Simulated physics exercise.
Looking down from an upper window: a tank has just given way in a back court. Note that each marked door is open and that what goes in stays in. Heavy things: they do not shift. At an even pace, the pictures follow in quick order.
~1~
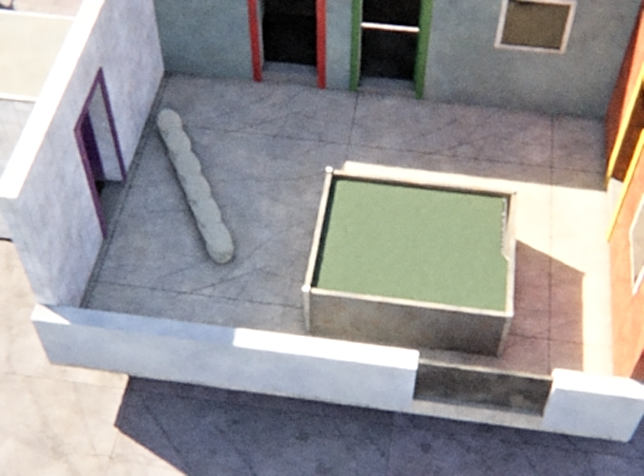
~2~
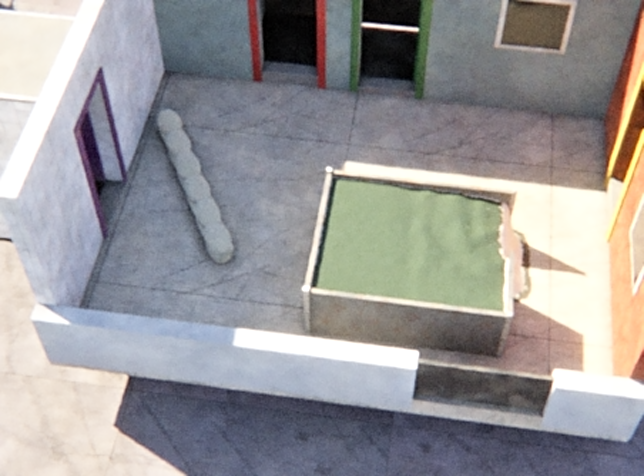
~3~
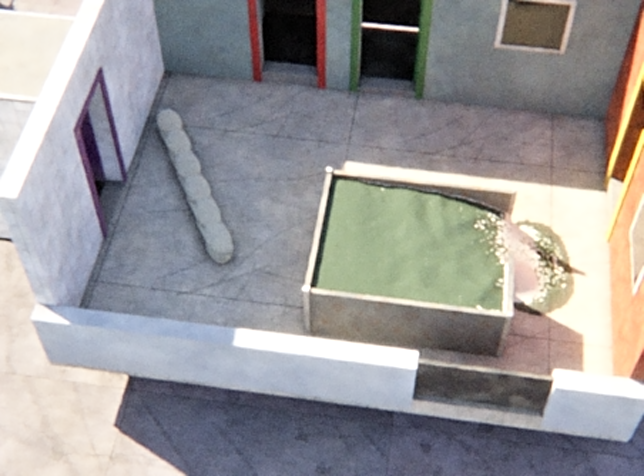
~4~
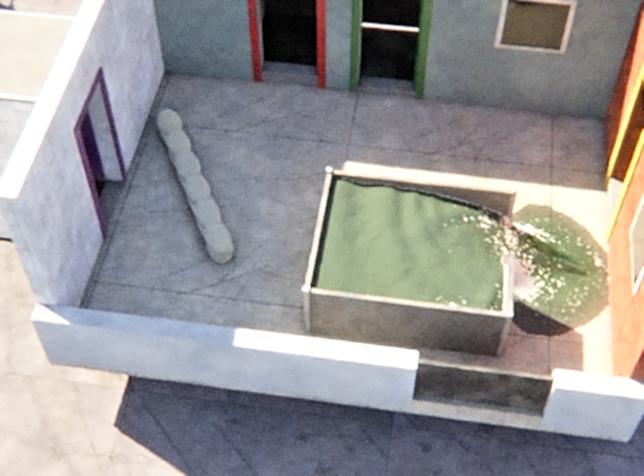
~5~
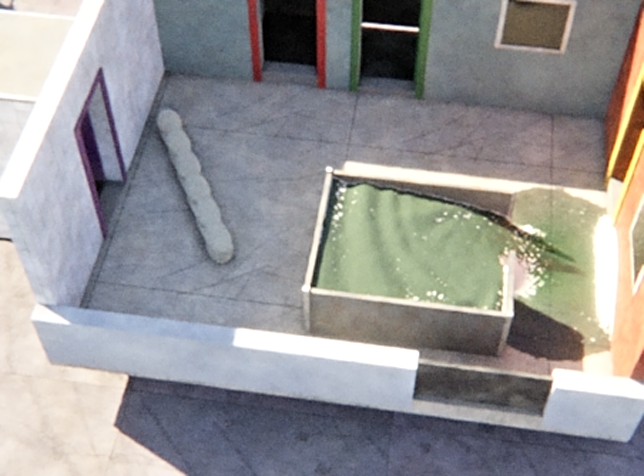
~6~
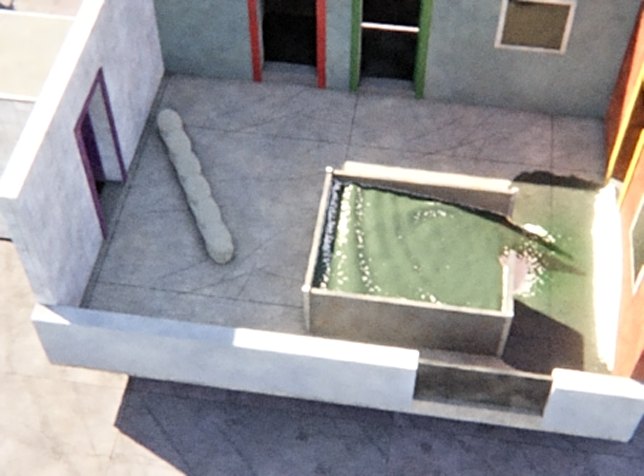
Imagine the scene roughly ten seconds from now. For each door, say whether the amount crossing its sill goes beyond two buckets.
My prediction: Yellow door: Too much water; green door: Little enough water; purple door: Too much water; red door: Little enough water.
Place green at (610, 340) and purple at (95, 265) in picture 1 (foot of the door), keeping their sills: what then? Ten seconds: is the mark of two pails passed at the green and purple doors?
Green is flooded, purple is flooded.
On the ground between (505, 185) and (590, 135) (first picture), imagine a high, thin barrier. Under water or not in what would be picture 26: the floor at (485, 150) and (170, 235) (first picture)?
As listed: Flooded, clear.
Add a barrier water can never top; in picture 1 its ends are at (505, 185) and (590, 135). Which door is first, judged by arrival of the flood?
Answer: The one in yellow.
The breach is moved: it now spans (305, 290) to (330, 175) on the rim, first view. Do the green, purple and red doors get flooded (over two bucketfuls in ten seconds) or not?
Lab note: The green one sits below the threshold; the purple one tops the threshold; the red one tops the threshold.
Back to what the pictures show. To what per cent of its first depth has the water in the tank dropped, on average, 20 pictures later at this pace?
About 44 per cent.
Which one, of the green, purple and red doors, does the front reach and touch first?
It is the door marked green.
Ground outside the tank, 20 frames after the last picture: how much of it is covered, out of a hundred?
My best guess is some 65 %.
A moment on, water covers 20 % of the floor; the yellow door under two buckets in, the green door not reached, the purple door not reached, the red door not reached.
Next, water covers 30 % of the floor; the yellow door over two buckets in, the green door not reached, the purple door not reached, the red door not reached.
Then, water covers 65 % of the floor; the yellow door far over two buckets in, the green door wet at the sill, nothing in, the purple door not reached, the red door wet at the sill, nothing in.
Later, water covers 90 % of the floor; the yellow door far over two buckets in, the green door wet at the sill, nothing in, the purple door under two buckets in, the red door wet at the sill, nothing in.
In the end, water covers 95 % of the floor; the yellow door far over two buckets in, the green door wet at the sill, nothing in, the purple door far over two buckets in, the red door wet at the sill, nothing in.
